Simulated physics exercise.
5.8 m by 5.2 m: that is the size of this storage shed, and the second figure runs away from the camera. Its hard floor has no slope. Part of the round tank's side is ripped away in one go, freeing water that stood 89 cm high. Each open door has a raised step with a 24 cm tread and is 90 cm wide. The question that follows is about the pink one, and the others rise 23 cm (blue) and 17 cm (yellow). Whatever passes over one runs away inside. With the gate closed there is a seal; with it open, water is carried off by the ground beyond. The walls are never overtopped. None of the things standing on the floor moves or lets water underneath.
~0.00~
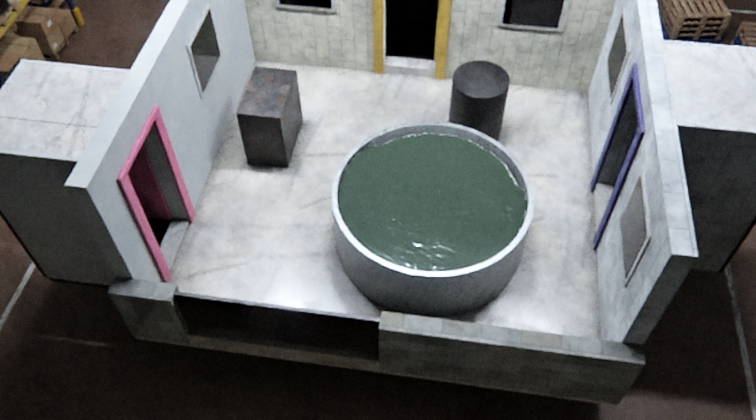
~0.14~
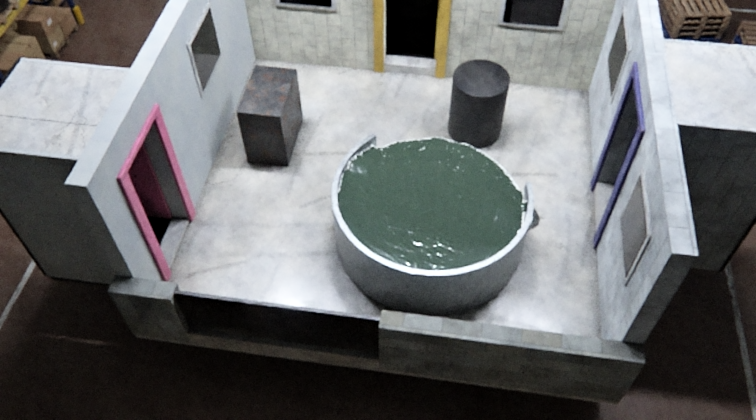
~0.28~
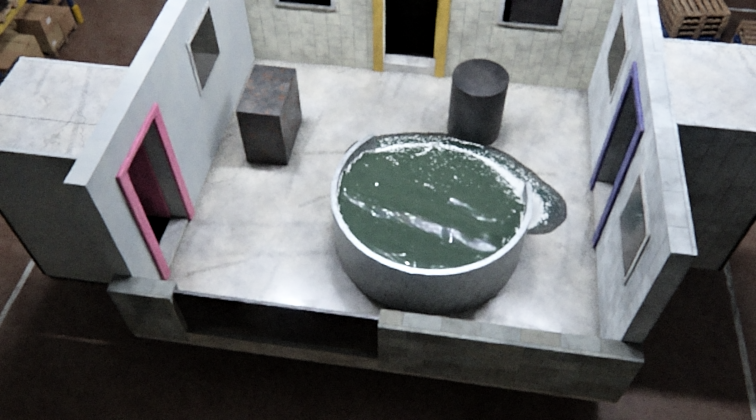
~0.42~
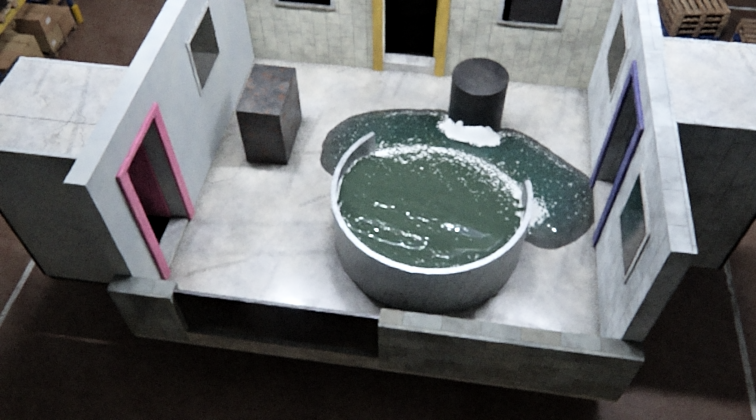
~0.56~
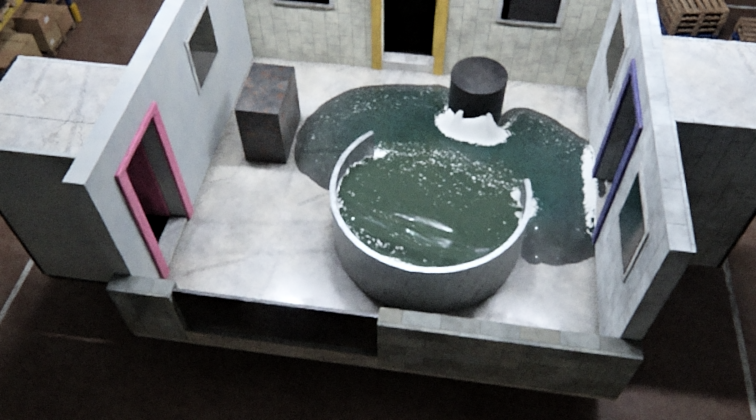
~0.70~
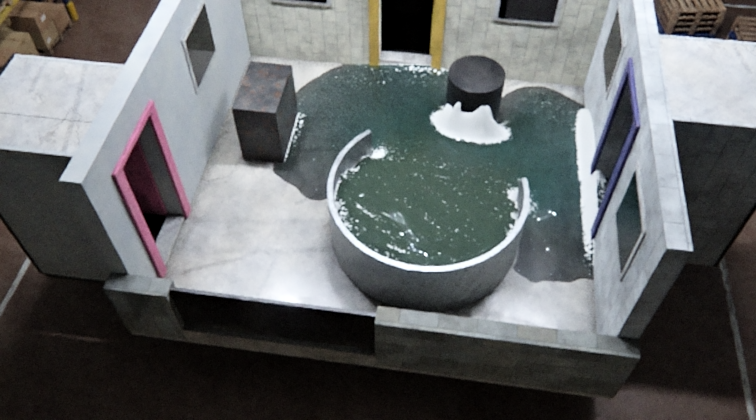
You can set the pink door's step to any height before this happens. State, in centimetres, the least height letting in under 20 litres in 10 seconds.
It is roughly 20 cm.
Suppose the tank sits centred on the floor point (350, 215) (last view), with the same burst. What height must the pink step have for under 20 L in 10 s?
Close to 17 cm would do it.
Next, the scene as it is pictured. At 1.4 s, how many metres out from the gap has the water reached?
Reach: Approx. 4.2 m.
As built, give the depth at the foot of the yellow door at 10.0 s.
The depth there is around 8.0 cm.
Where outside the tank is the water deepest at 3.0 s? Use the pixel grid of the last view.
Near pixel (249, 60).
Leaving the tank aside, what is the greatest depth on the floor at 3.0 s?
Around 48 centimetres.
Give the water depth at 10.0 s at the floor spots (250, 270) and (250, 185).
Depths of around 11 and 12 centimetres.
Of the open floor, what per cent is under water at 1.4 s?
Roughly 50 percent of the floor is wet.
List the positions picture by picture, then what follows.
In the first frame, the round tank at (432, 196) is whole and still, 89 cm deep; the pink door at (161, 203) is dry.
In the second frame, the gap is on the far side, the front 0.3 m out at (535, 219); the back of the round tank holds 89 cm.
In the third frame, the gap is on the far side, the front 0.8 m out at (555, 196); the back of the round tank holds 89 cm.
In the fourth frame, the front is at (587, 183), 1.4 m from the gap on the far side; 4.8 m2 of floor is wet, 87 cm left at the back.
In the fifth frame, the gap is on the far side, the front 1.9 m out at (354, 93); the back of the round tank holds 79 cm.
In the sixth frame, the front is at (351, 65), 2.5 m from the gap on the far side; 10.4 m2 of floor is wet, 75 cm left at the back; 1.9 m in a straight line remain to the pink door at (156, 198).
After 1.4 s water covers 50 % of the floor, deepest (72 cm) near (583, 92); it has not reached the pink door.
After 3.0 s water covers 75 % of the floor, deepest (48 cm) near (249, 60); 7 cm at the pink door, 0 litres in over its 7 cm step.
After 10.0 s water covers 100 % of the floor, deepest (21 cm) near (584, 115); 14 cm at the pink door, 209 litres in over its 7 cm step.
At the pink door as built, the water arrived by 3.0 s and peaked near 23 cm at 7.4 s.
Run again over the same 10 s with other heights there, 46 litres in over 16.5 cm, 8 litres over 22 cm. The limit of 20 litres is kept from about 20 cm up.
